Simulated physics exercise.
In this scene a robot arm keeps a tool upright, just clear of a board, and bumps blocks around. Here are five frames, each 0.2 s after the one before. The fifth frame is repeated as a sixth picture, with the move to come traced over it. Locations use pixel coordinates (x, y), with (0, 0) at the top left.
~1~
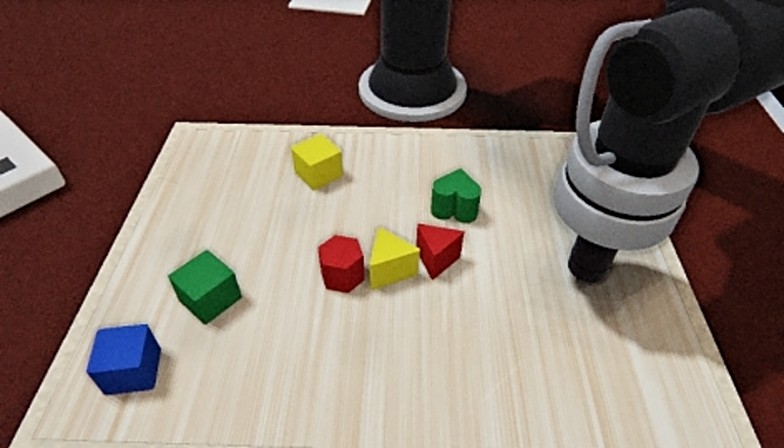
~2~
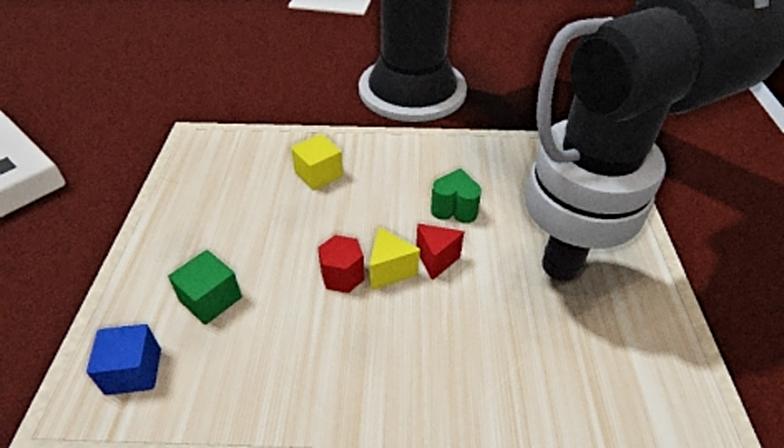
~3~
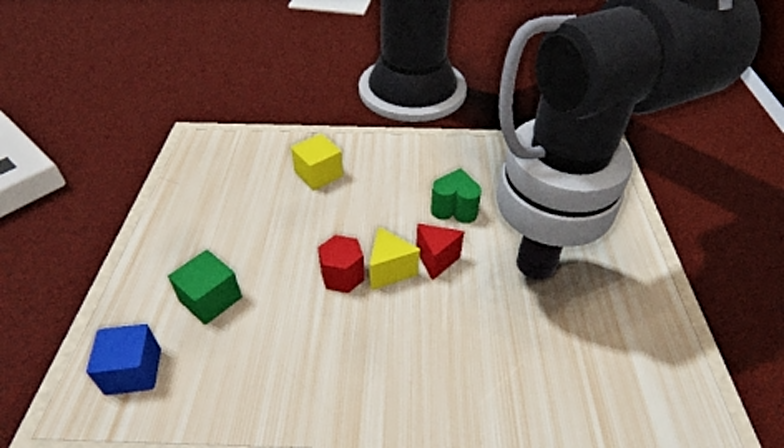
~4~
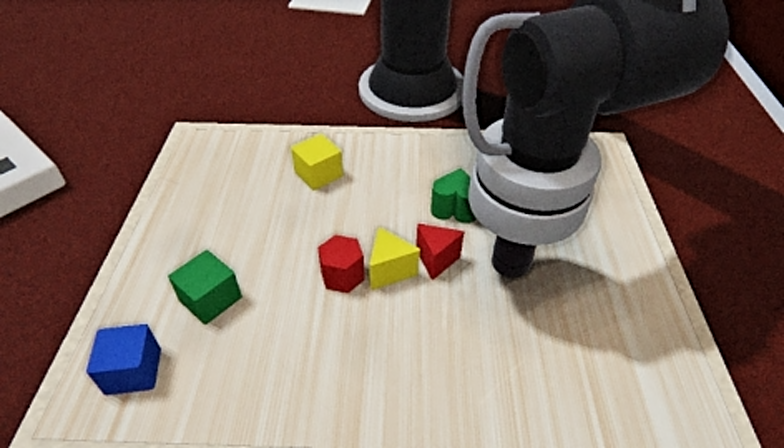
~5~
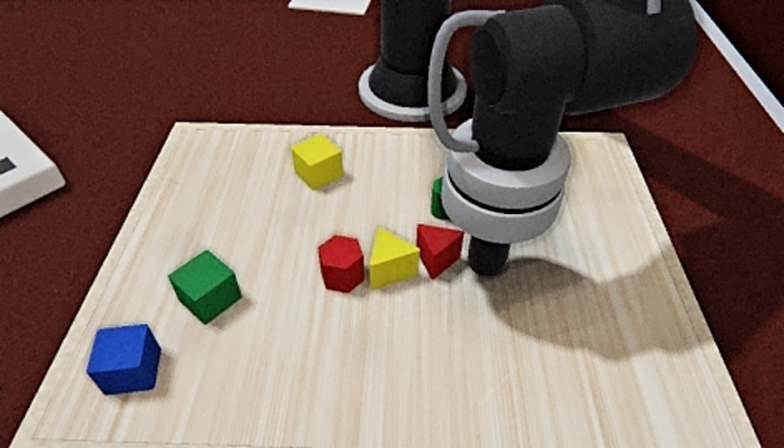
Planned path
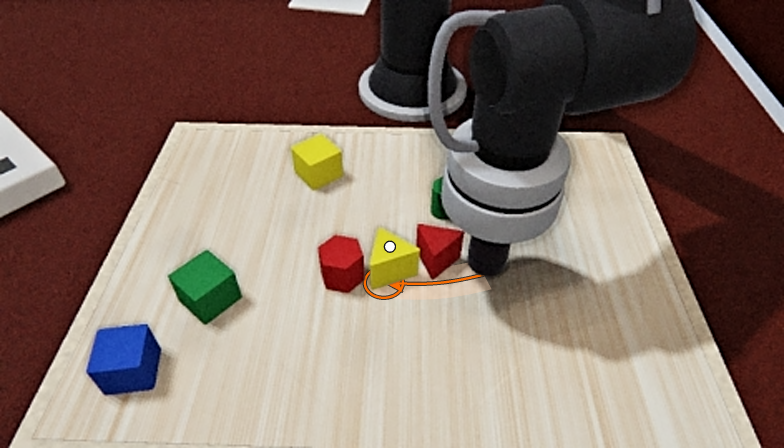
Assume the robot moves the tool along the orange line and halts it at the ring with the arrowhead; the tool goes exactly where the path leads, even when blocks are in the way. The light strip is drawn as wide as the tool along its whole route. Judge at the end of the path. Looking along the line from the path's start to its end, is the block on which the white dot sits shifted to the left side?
Final answer: No.
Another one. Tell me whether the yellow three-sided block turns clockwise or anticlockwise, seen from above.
It ends up turned anticlockwise.
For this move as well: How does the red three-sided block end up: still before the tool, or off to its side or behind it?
The tool moves past it.
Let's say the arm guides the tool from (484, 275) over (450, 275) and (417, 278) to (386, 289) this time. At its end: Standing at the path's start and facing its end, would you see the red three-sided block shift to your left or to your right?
To the right.
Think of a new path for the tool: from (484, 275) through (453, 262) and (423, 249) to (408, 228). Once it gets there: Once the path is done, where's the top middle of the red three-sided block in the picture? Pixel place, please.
Close to (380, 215).
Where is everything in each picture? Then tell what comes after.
In the first picture, tool tip (587, 269); block tops, red six-sided block (340, 251); yellow three-sided block (390, 247); red three-sided block (439, 236); green heart (458, 184).
In the second picture, tool (561, 267); blocks unchanged.
In the third picture, tool (535, 266); blocks unchanged.
In the fourth picture, tool (510, 264); blocks unchanged.
In the fifth picture, tool (486, 263); red six-sided block (340, 251); yellow three-sided block (390, 247); red three-sided block (439, 236); green heart hidden.
Path on the board, from (484, 275) over (452, 281) and (418, 284) to (384, 282); the dot is on the yellow three-sided block.
What follows on the original path. One third of the way, tool (453, 269); red three-sided block (434, 235), turned 10° clockwise.
Two thirds of the way, tool (418, 272); yellow three-sided block (379, 245); red three-sided block (425, 230), turned 25° clockwise.
At the end, tool (384, 271); red six-sided block (329, 251); yellow three-sided block (362, 236), turned 25° anticlockwise; red three-sided block (425, 229), turned 30° clockwise; green heart in place.
